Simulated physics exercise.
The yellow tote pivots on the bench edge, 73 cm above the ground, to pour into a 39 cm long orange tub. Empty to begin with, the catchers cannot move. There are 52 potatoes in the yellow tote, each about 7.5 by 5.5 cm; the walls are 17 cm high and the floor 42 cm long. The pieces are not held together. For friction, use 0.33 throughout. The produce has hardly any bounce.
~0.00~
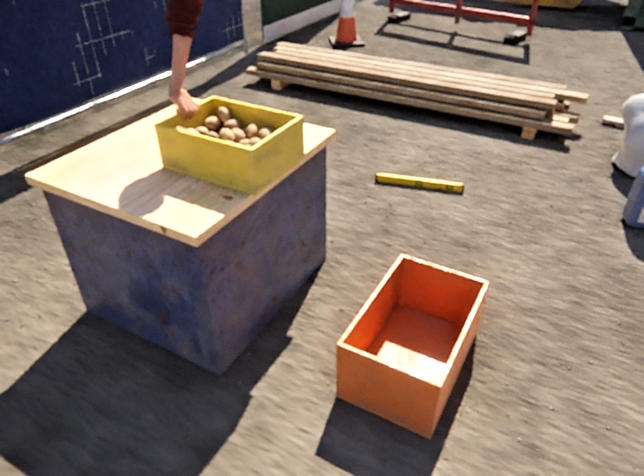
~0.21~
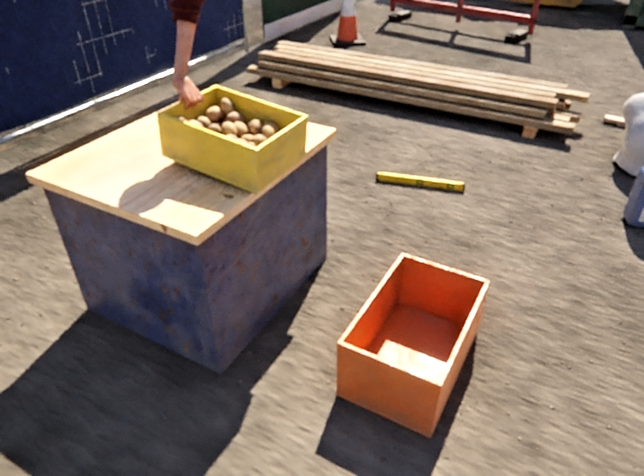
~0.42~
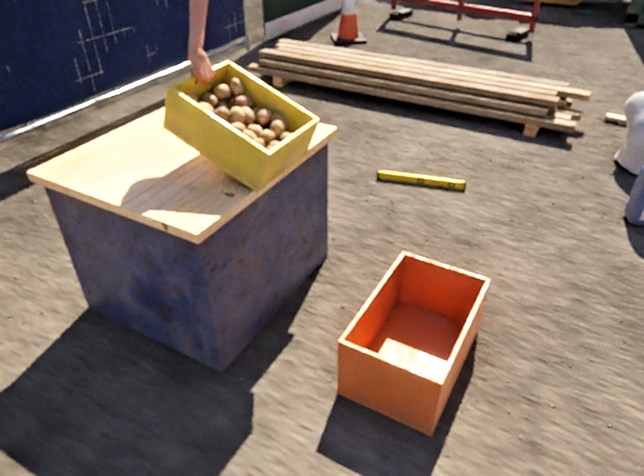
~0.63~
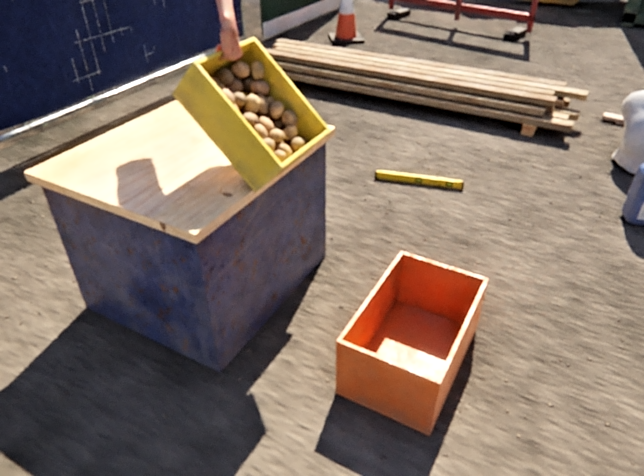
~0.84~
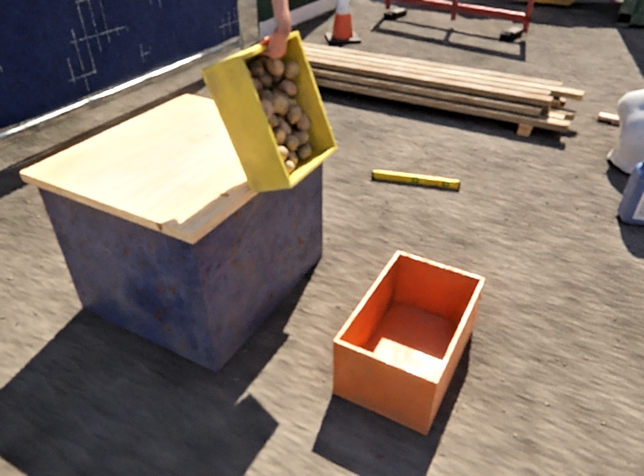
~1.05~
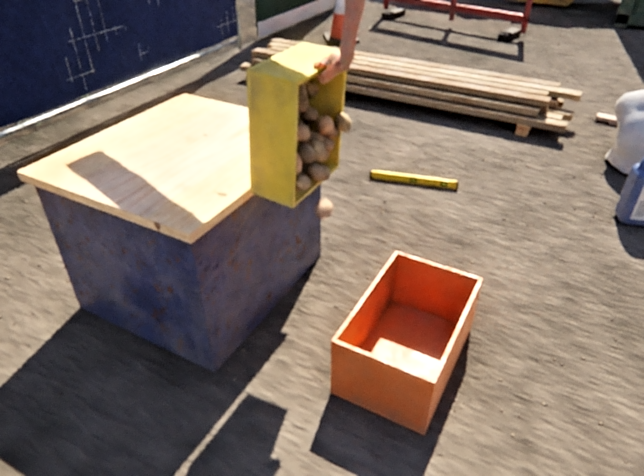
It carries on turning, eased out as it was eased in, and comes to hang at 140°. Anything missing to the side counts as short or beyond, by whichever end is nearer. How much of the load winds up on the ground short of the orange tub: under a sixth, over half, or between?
Result: The greater part of the potatoes end up on the ground short of the orange tub.
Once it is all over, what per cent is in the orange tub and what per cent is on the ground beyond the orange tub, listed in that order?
Shares, in order: About 35 percent and 0 percent.
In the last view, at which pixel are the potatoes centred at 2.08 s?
Centre: Approx. (355, 333).
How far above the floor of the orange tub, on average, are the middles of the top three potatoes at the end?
It reaches close to 5 cm.
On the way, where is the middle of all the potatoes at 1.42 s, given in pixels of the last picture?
I'd put it close to (347, 248).
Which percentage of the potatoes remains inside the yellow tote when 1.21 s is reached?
Roughly 70 percent.
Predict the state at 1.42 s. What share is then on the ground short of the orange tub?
I'd put it near 10 in a hundred by then.
After 1.21 s, tilt 111°; 37 still in the yellow tote and 15 in the air.
After 1.42 s, tilt 129°; 7 still in the yellow tote, 11 in the orange tub, 4 on the ground short of the orange tub and 30 in the air.
After 1.71 s, tilt 140°; 19 in the orange tub, 27 on the ground short of the orange tub and 6 in the air.
Final count (at 2.08 s), 19 in the orange tub and 33 on the ground short of the orange tub. Asked share, 33 of 52, 63 per cent.
